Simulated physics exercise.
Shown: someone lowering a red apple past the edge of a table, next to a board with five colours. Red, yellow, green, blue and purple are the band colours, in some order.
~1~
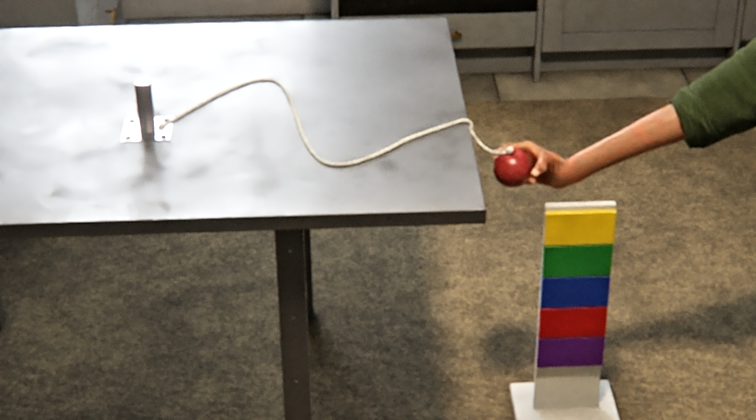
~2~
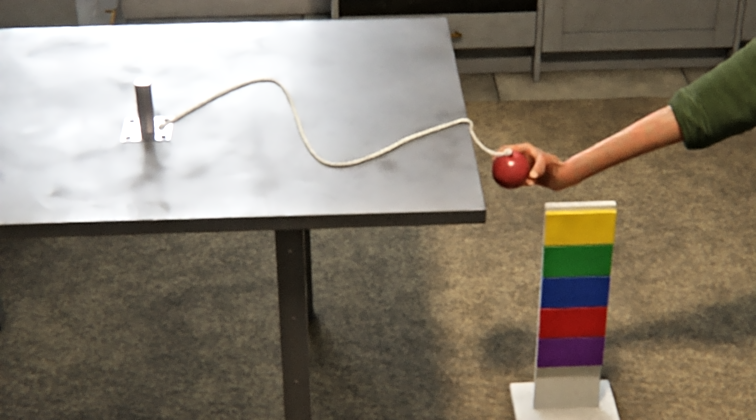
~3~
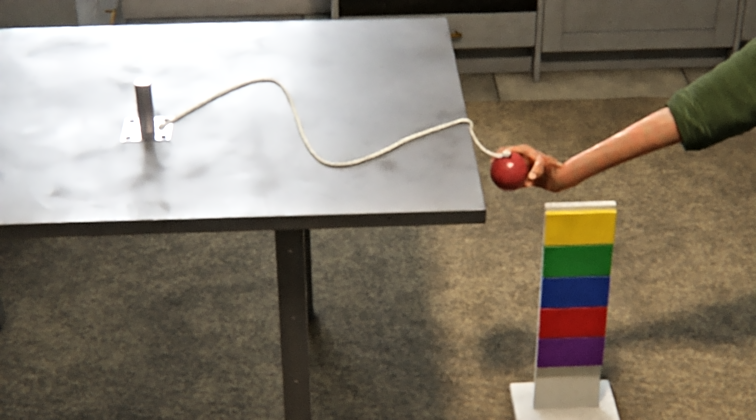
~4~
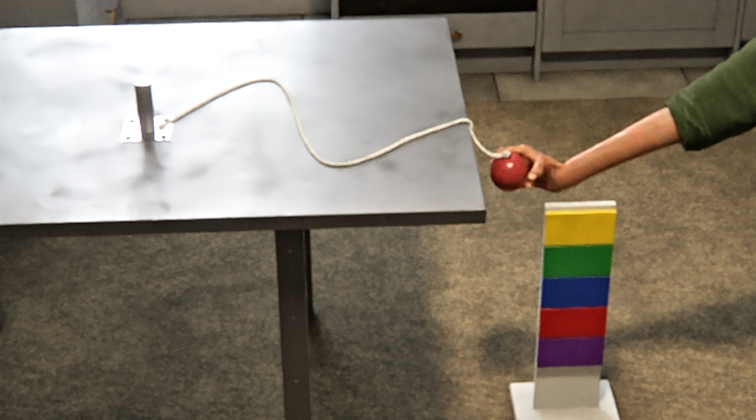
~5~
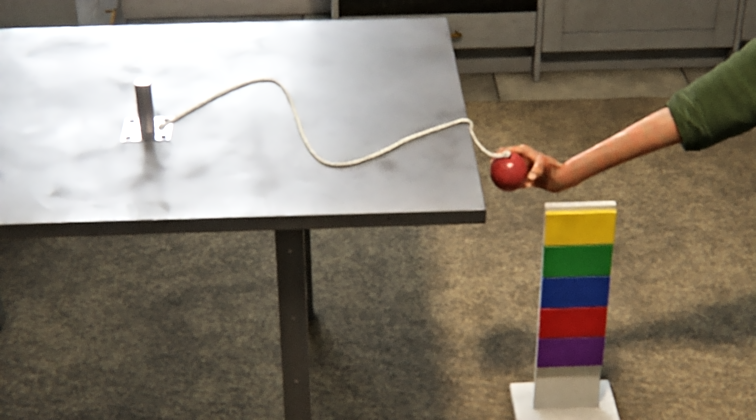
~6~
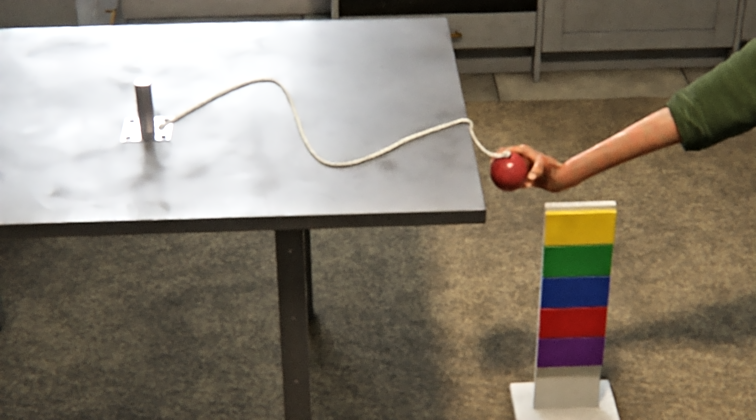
The footage shows a hand holding a red ball-like object just beyond a gray table's right edge, with a pale cord running from it to a small post, beside a colour-banded board; the hand shifts very slightly, then stays still.
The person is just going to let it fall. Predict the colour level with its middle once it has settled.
I would say purple.
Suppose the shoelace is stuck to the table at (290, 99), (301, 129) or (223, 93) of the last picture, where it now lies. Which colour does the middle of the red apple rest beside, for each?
For the first place it's blue, for the second green, and for the third red.
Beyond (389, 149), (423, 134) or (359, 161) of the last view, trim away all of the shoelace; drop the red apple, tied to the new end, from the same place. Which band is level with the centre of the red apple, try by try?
Here's the sequence: Yellow; next: Green; last: None, it hangs higher.
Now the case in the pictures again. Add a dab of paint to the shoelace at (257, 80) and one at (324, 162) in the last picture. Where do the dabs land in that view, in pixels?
Around (298, 118), then around (465, 139).
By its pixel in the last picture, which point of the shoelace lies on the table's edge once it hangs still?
Go for the one at (309, 148).
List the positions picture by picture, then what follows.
Red apple (512, 168); yellow (580, 229); green (578, 262); blue (576, 293); red (573, 323); purple (571, 353), in the first frame.
Red apple (511, 170); shoelace through (194, 108) (274, 81) (299, 125) (343, 165) (429, 132), in the second frame.
Red apple (509, 172), in the third frame.
Red apple (509, 172); shoelace through (194, 108) (274, 81) (299, 125) (343, 165) (429, 132), in the fourth frame.
Red apple (509, 172), in the fifth frame.
Red apple (509, 172); shoelace through (194, 108) (274, 81) (299, 125) (343, 165) (429, 132), in the sixth frame.
Soon after, apple near (462, 312); level with red.
After that, apple near (455, 334); level with purple.
In the end, apple near (454, 340); level with purple. The purple one.
